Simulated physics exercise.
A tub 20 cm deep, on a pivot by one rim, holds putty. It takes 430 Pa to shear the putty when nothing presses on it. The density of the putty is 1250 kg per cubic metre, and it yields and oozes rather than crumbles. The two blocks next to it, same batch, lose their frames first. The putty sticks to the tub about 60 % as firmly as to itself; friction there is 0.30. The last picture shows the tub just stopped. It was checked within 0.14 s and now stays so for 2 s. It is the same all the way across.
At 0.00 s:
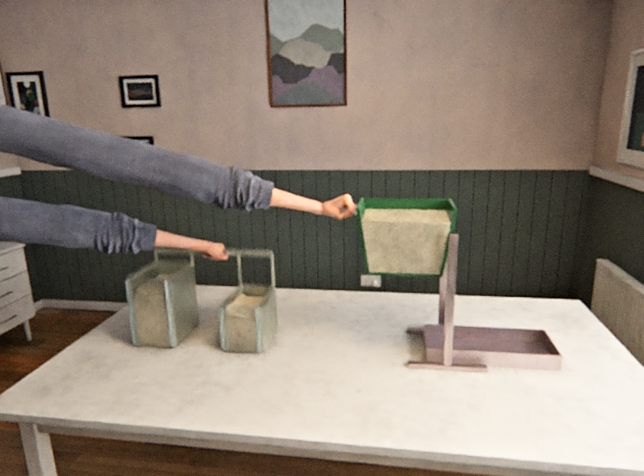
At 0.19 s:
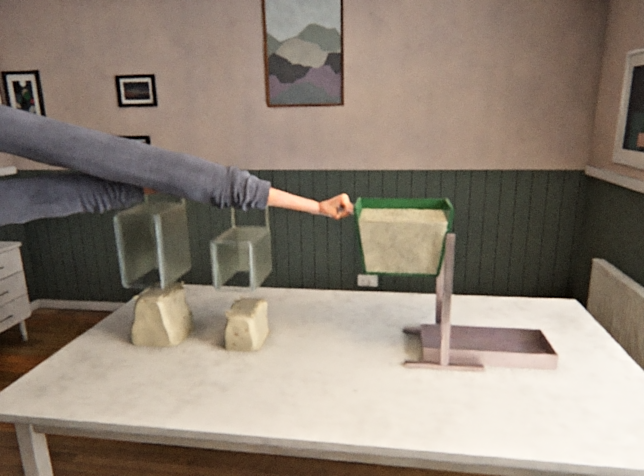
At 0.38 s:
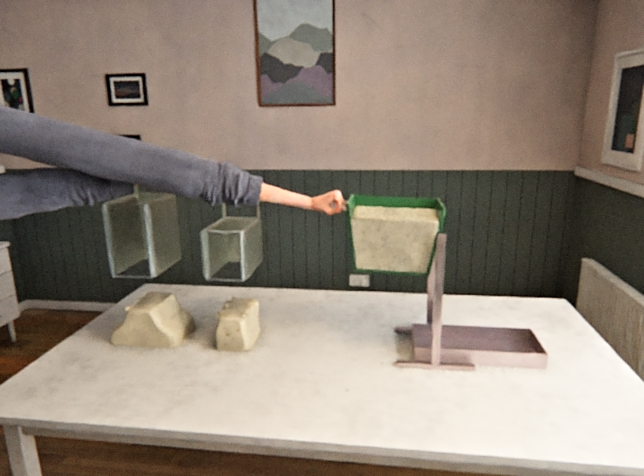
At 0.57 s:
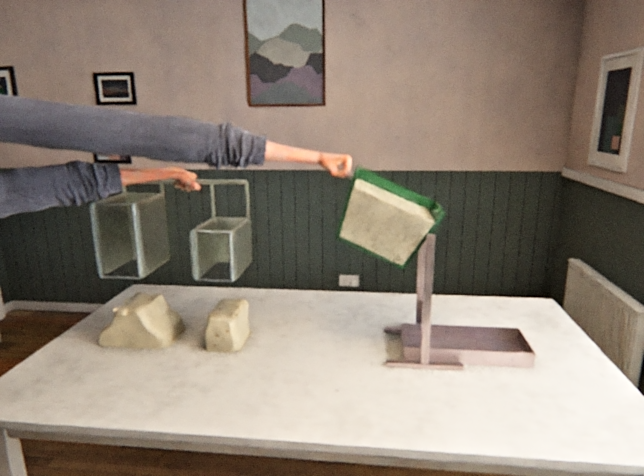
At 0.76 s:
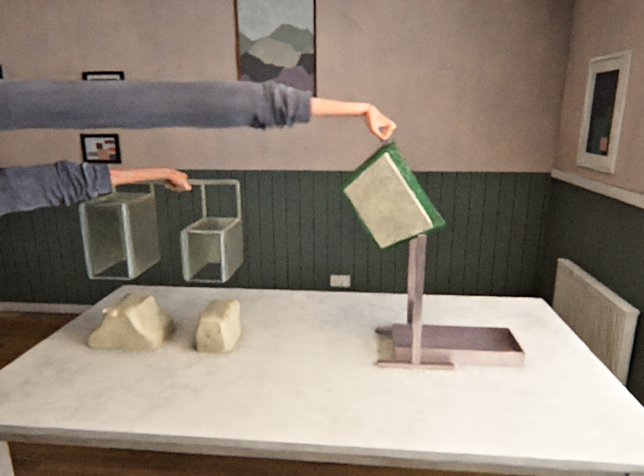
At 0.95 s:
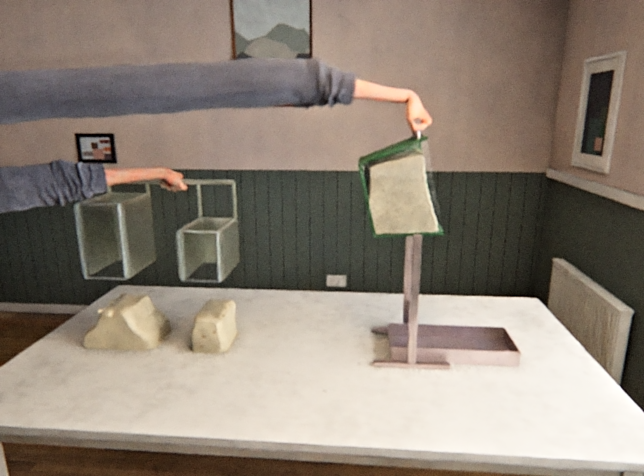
Two arms lift clear molds off pale blocks, which slump, then tilt a green tub.
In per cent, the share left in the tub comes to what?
Close to 52 per cent.
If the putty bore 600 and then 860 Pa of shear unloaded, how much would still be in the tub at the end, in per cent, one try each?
In turn about 70 %, 100 %.
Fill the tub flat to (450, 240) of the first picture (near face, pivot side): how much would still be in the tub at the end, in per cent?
In that case some 90 per cent.
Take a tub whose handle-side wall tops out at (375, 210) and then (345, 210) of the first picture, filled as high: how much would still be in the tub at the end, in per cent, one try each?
In turn about 75 %, 40 %.
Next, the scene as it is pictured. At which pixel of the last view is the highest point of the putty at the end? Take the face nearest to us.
Around (395, 198).
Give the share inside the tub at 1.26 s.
Some 65 per cent.
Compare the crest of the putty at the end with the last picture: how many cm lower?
Roughly 13 cm.
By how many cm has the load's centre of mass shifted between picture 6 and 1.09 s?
Roughly 4 cm.
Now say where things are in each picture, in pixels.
Handle-side rim at (359, 210), tilt 0 degrees; top of the putty at (451, 222); blocks stand 21 cm, 13 cm (left to right), in the first picture.
Handle-side rim at (356, 209), tilt 0 degrees; top of the putty at (447, 222); blocks stand 17 cm, 13 cm (left to right), in the second picture.
Handle-side rim at (349, 206), tilt 2 degrees; top of the putty at (357, 218); blocks stand 13 cm, 13 cm (left to right), in the third picture.
Handle-side rim at (357, 174), tilt 25 degrees; top of the putty at (355, 188); blocks stand 13 cm, 13 cm (left to right), in the fourth picture.
Handle-side rim at (395, 144), tilt 57 degrees; top of the putty at (384, 156); blocks stand 13 cm, 13 cm (left to right), in the fifth picture.
Handle-side rim at (427, 140), tilt 77 degrees; top of the putty at (419, 154); blocks stand 13 cm, 13 cm (left to right), in the sixth picture.
After 1.09 s, the tub is at 77 degrees and holds 90 %.
After 1.26 s, the tub is at 77 degrees and holds 64 %.
After 1.43 s, the tub is at 77 degrees and holds 53 %.
After 1.60 s, the tub is at 77 degrees and holds 52 %.
After 2.95 s, at the end, the tub is at 77 degrees and holds 52 %.
